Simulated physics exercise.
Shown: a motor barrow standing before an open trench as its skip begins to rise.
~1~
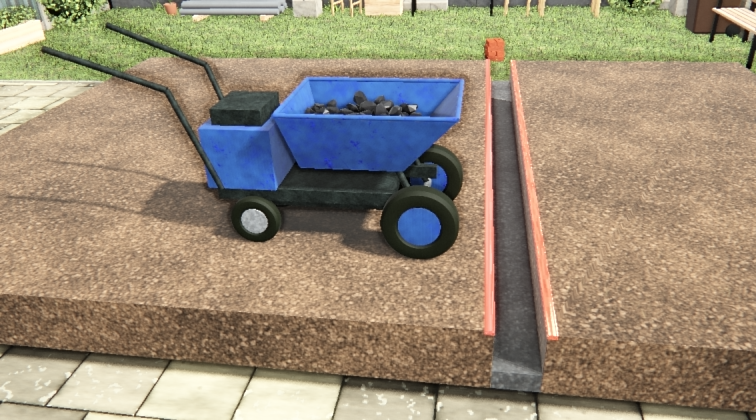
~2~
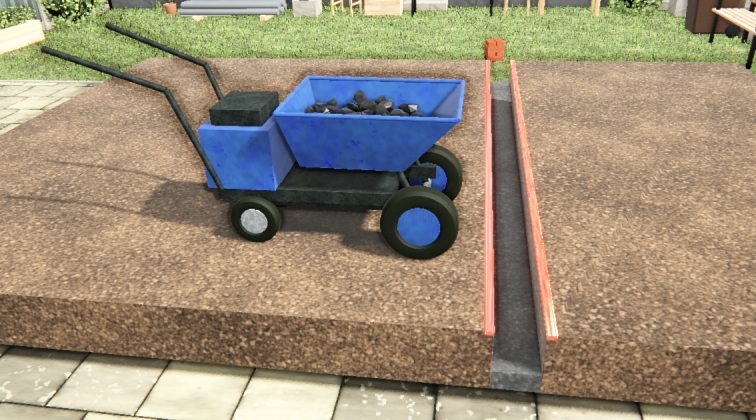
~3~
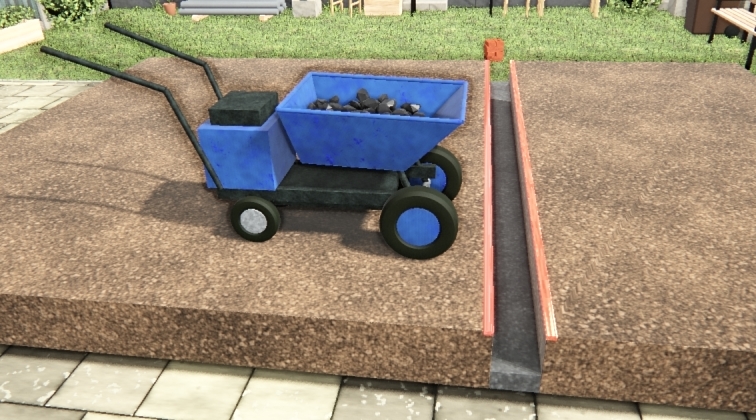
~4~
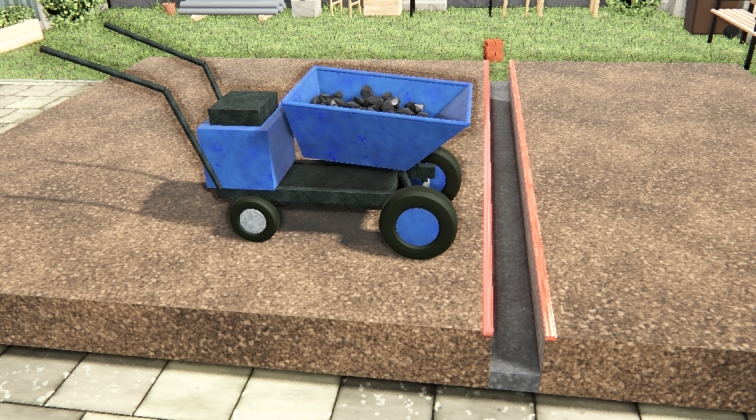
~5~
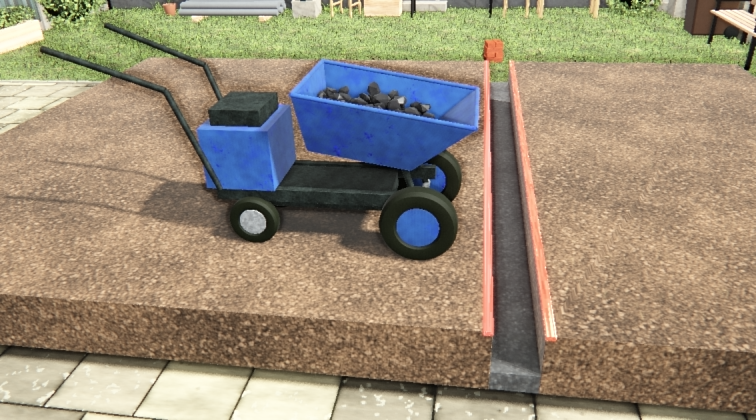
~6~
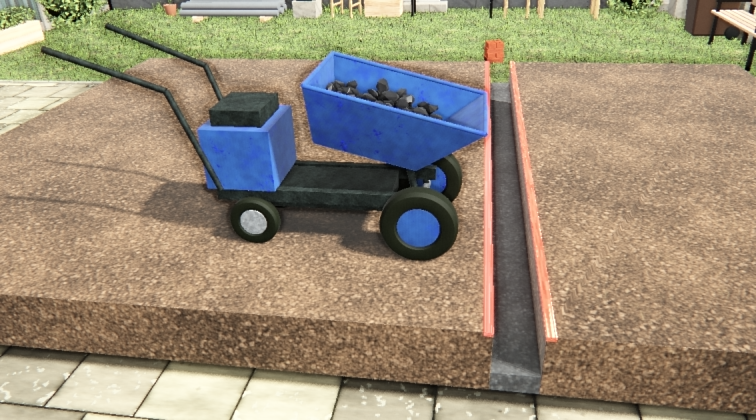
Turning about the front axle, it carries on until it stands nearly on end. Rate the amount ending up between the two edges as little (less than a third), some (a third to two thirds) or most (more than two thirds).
Little.
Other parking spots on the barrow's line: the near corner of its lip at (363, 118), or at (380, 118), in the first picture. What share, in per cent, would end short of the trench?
First position: Some 30 percent; second position: Some 10 percent.
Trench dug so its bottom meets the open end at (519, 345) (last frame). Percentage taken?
Something like 10 %.
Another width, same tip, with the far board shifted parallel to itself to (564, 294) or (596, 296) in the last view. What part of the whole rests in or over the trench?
About 30 and 80 per cent.
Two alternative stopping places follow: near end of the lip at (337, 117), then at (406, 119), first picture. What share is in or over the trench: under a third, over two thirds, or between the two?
Log - stop 1: The middle third. Stop 2: Over two thirds.
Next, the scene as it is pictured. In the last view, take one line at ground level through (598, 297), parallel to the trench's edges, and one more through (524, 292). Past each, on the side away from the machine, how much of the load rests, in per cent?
That's 50 per cent for the first and 90 per cent for the second.
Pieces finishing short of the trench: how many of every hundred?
Near 0 %.
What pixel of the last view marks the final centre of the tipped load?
I'd mark it at roughly (582, 236).
Soon after the last picture, skip tipped steeply; all in the skip.
A little later, skip tipped right over; most in the skip; a small part beyond it; a stray few falling.
Later still, skip tipped right over; a small part in the skip; a stray few in or heaped over the trench; nearly all beyond it.
By the end, skip tipped right over; a stray few in the skip; a small part in or heaped over the trench; nearly all beyond it.
